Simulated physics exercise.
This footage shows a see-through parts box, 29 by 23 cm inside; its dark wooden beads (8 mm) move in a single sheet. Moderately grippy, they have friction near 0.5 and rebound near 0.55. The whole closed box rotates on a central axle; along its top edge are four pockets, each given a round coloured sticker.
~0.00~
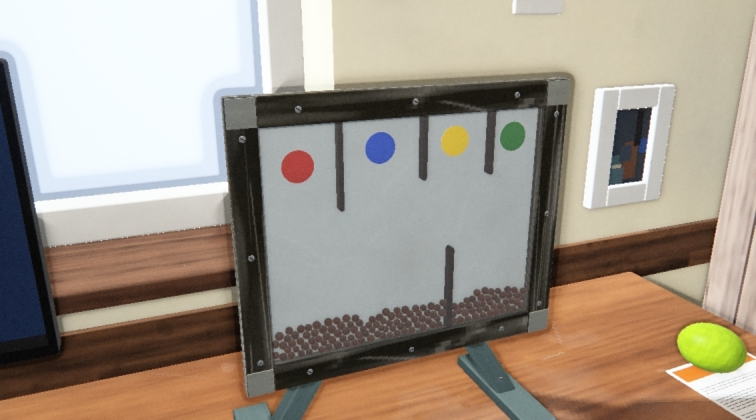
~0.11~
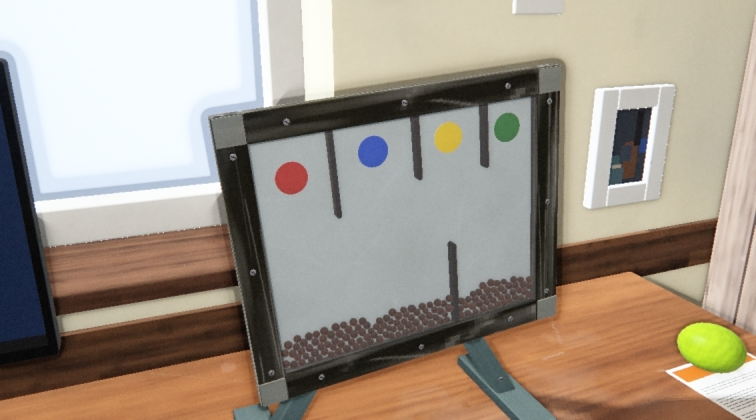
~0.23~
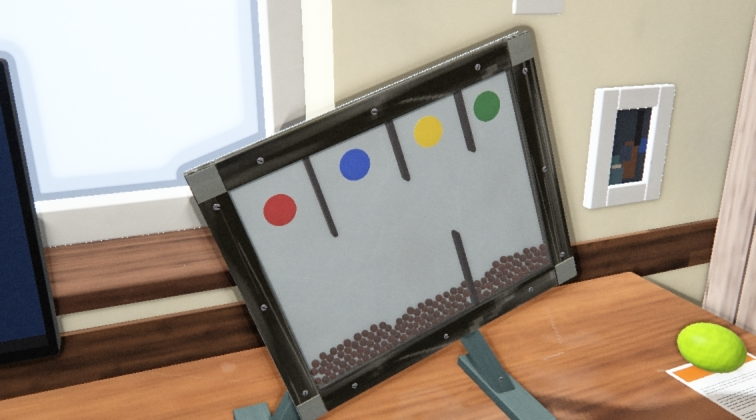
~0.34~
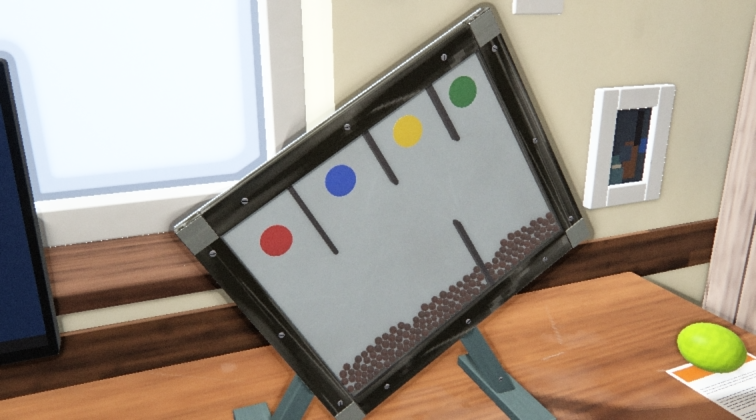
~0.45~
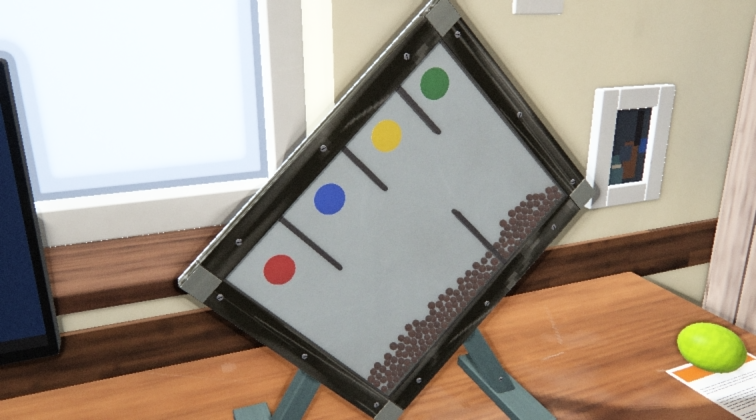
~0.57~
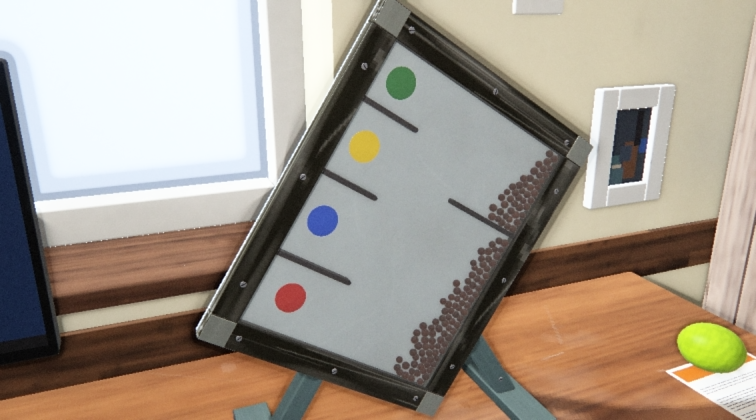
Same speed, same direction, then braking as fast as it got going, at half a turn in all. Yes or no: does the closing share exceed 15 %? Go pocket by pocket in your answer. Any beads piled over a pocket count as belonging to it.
Red pocket: Yes. Green pocket: No. Yellow pocket: Yes. Blue pocket: No.
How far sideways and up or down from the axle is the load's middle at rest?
Offset from axle: Approx. 6 cm right, 8 cm below.
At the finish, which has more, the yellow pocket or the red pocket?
More ends up in the red pocket than in the other one.
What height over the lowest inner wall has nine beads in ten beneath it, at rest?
About 7 cm.
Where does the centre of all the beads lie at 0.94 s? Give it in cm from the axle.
The middle sits about 8 centimetres right and 4 centimetres below the axle.
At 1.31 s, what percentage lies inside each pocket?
Red pocket: 40; green pocket: 0; yellow pocket: 20; blue pocket: 0.
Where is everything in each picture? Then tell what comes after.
The first picture shows level, about 140 beads; load centre (406, 321); top bead (485, 291); red (298, 167), green (513, 136), yellow (455, 141), blue (380, 148); walls (447, 327) to (450, 248).
The second picture shows turned 5° anticlockwise; load centre (413, 319); top bead (491, 283).
The third picture shows turned 18° anticlockwise; load centre (432, 312); top bead (543, 247).
The fourth picture shows turned 31° anticlockwise; load centre (449, 302); top bead (549, 216).
The fifth picture shows turned 44° anticlockwise; load centre (462, 291); top bead (549, 190).
The sixth picture shows turned 57° anticlockwise; load centre (472, 278); top bead (550, 154); red (291, 298), green (401, 83), yellow (364, 147), blue (323, 221); partition tips (347, 281), (374, 197), (414, 129).
After 0.94 s it has turned 100°, the beads' middle is 8 cm right of and 4 cm below the axle; inside pockets, nothing yet.
After 1.31 s it has turned 143°, the beads' middle is 3 cm right of and 8 cm below the axle; inside pockets, red 40 %, yellow 20 %.
After 1.71 s it has turned 180°, the beads' middle is 6 cm right of and 8 cm below the axle; inside pockets, red 60 %, yellow 30 %.
At rest by 2.3 s, red 70 %, green 0 %, yellow 30 %, blue 0 %.
